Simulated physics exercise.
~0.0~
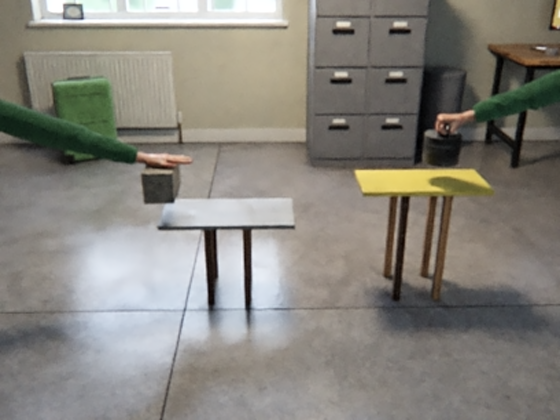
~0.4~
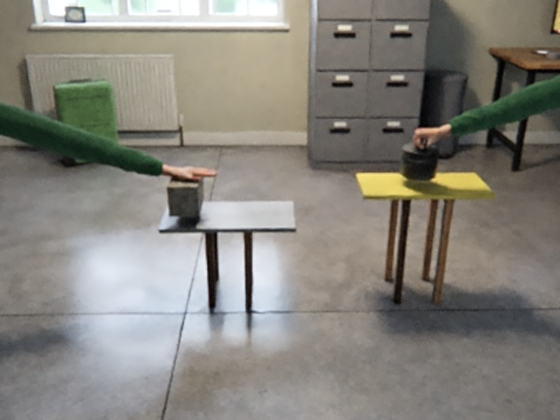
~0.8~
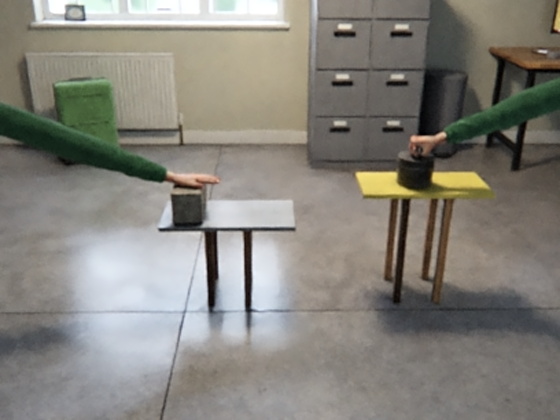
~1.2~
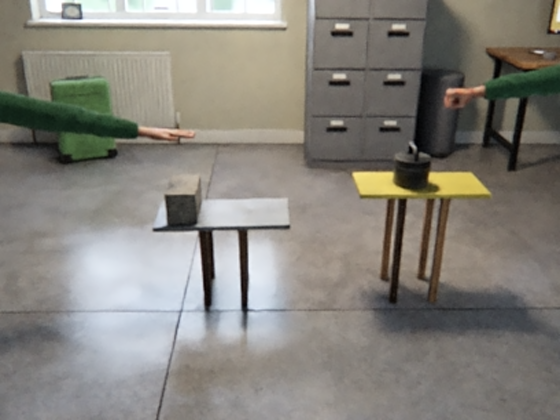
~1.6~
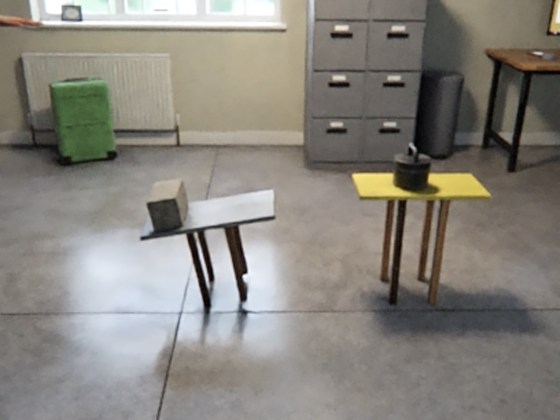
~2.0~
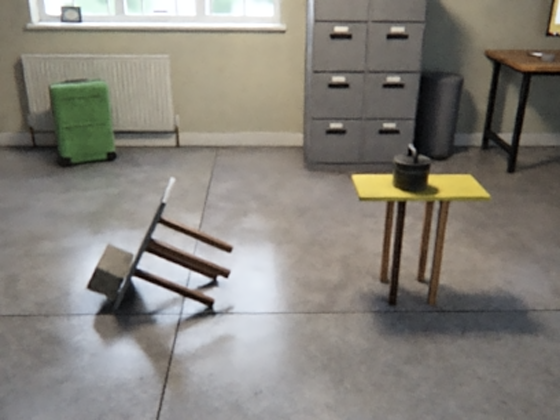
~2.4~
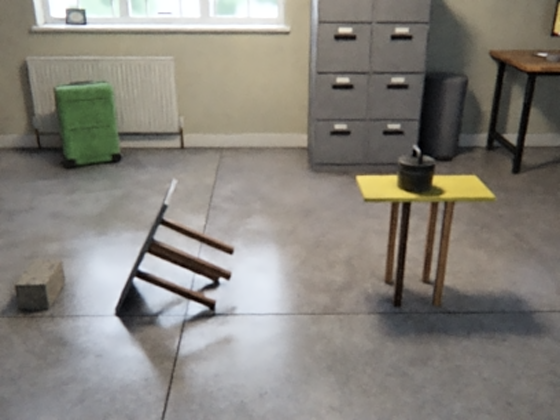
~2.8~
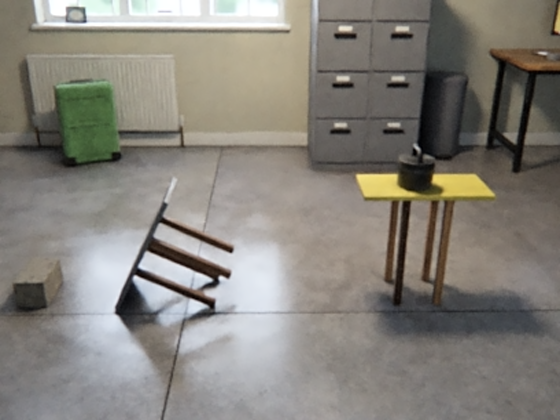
Two green-sleeved arms reach in from either side of a grey-floored room, seen from the front by a slightly swaying camera, with a filing cabinet, radiator and green suitcase behind. The left hand lowers a grey-brown block onto the left end of a small grey table, while the right hand sets a dark round object on a yellow one. Both hands let go and withdraw. The grey table tilts left and topples, and the block drops to the floor and ends up at far left. The grey table rests tipped on its edge, legs pointing right, while the yellow table stands level with its load.
